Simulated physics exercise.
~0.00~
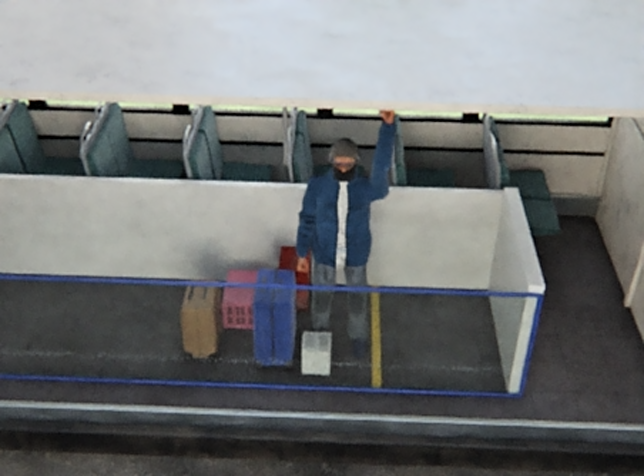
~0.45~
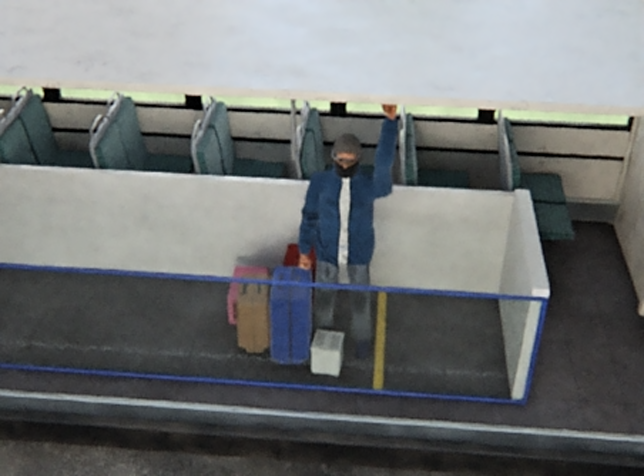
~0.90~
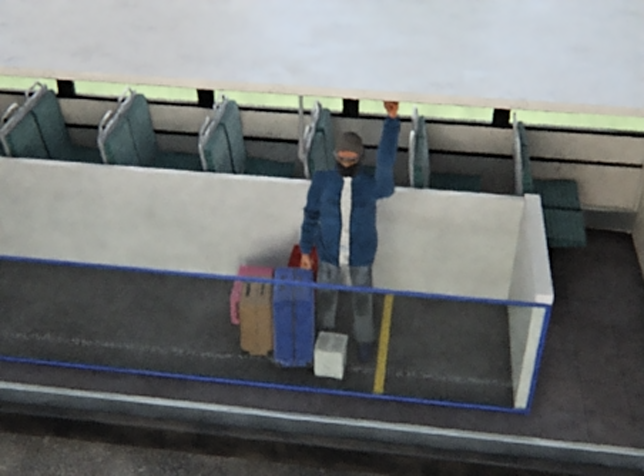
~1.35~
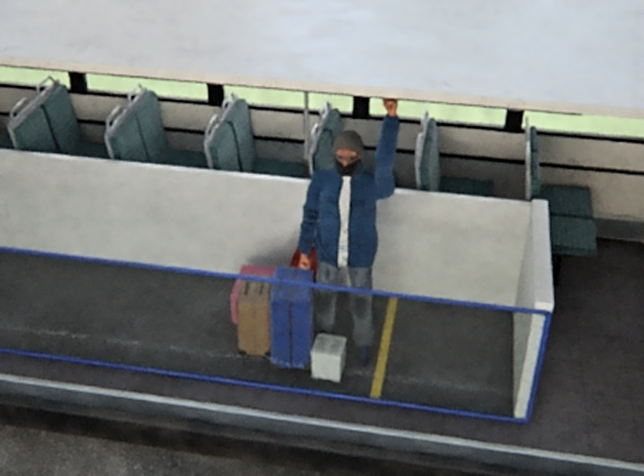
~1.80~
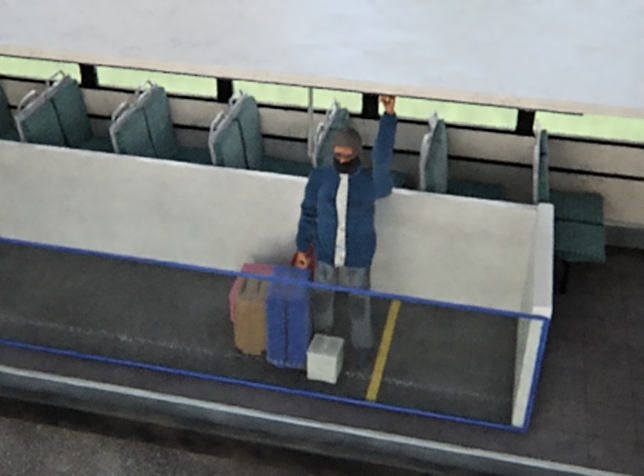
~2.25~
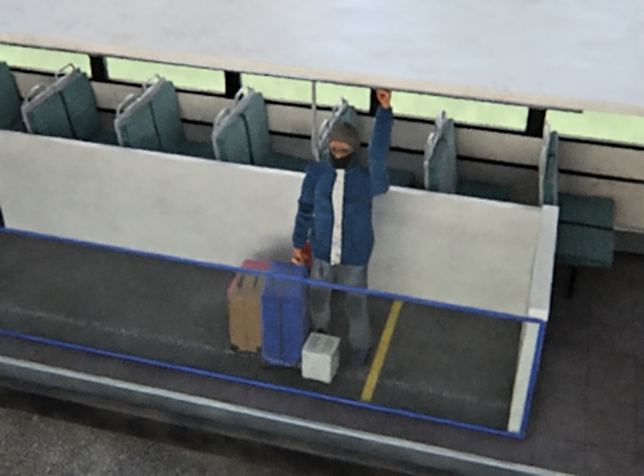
A brown case and a big blue case stand upright on the dark floor of a vehicle bay, seen from above through its open side, with a white tub to their right. A pink crate and a red pack sit behind them, near a standing person in a blue jacket and grey cap who holds one arm raised. Early on, the brown case shifts right, passing in front of the crate, while the blue case and tub move slightly right. Then the luggage stays put as the view drifts sideways. Everything ends left of the yellow line, both cases still upright.
